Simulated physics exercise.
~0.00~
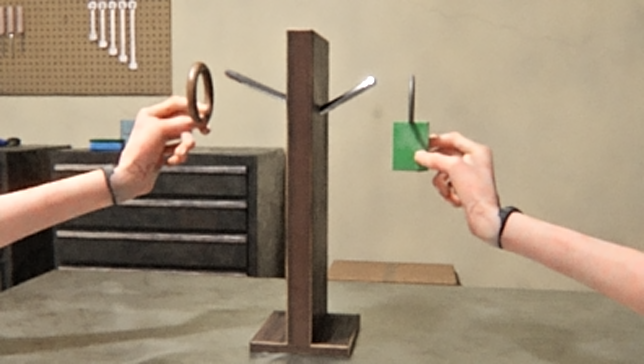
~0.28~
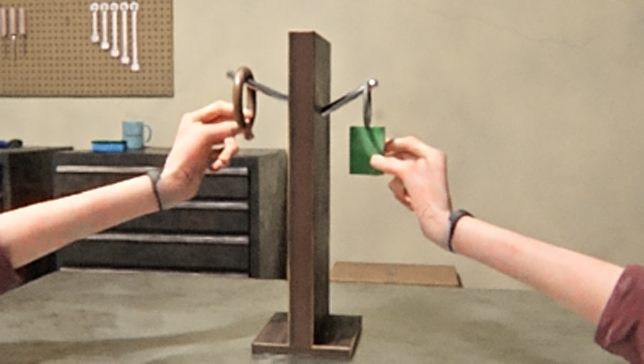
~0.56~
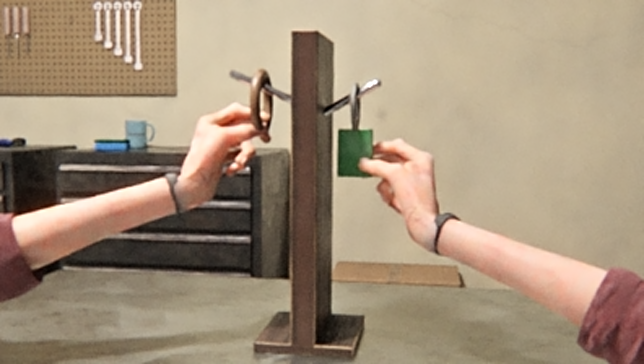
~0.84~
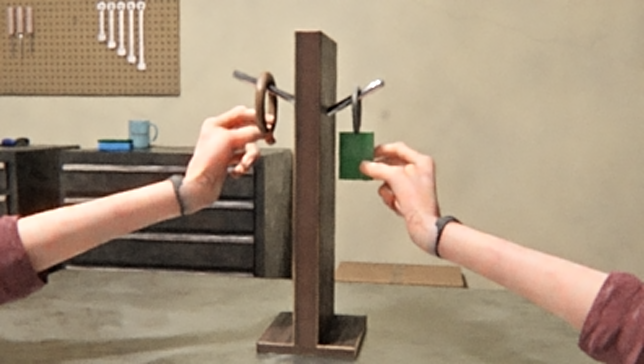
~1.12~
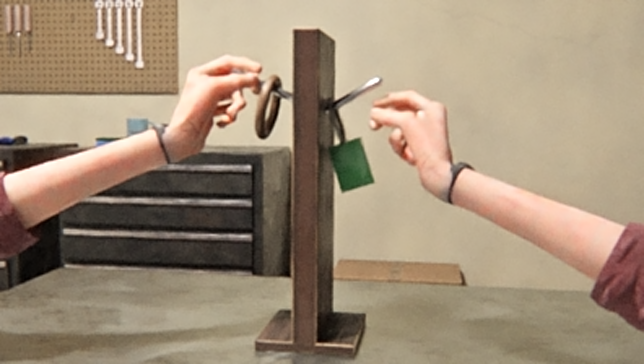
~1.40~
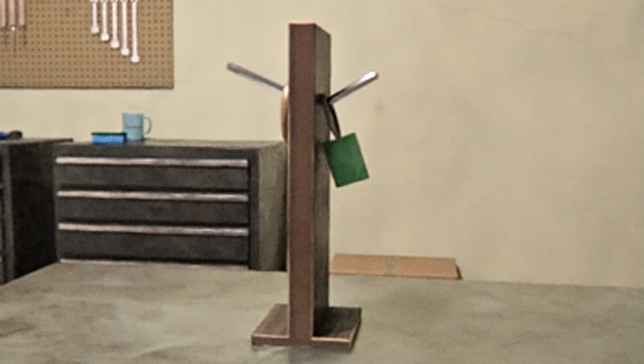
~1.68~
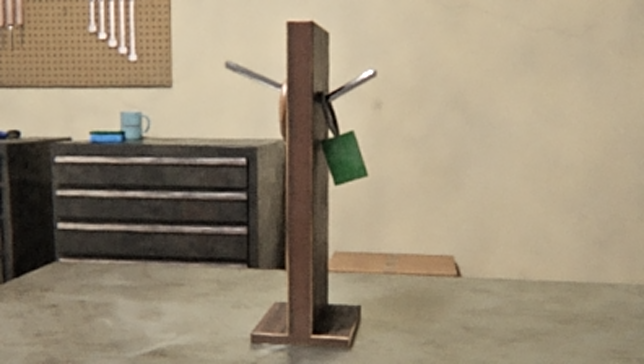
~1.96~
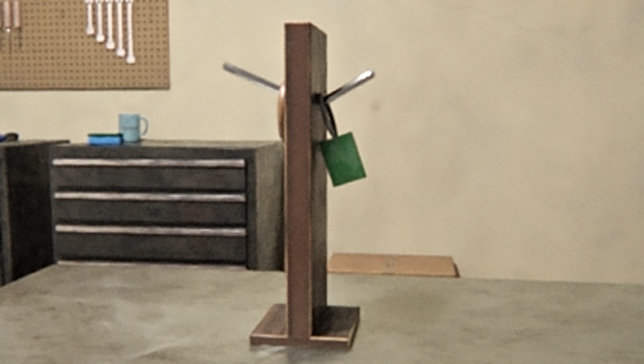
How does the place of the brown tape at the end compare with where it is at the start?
At the start the brown tape is held in a hand out to the left of the stand. By the end it has moved right and hangs on the left peg, close against the post.
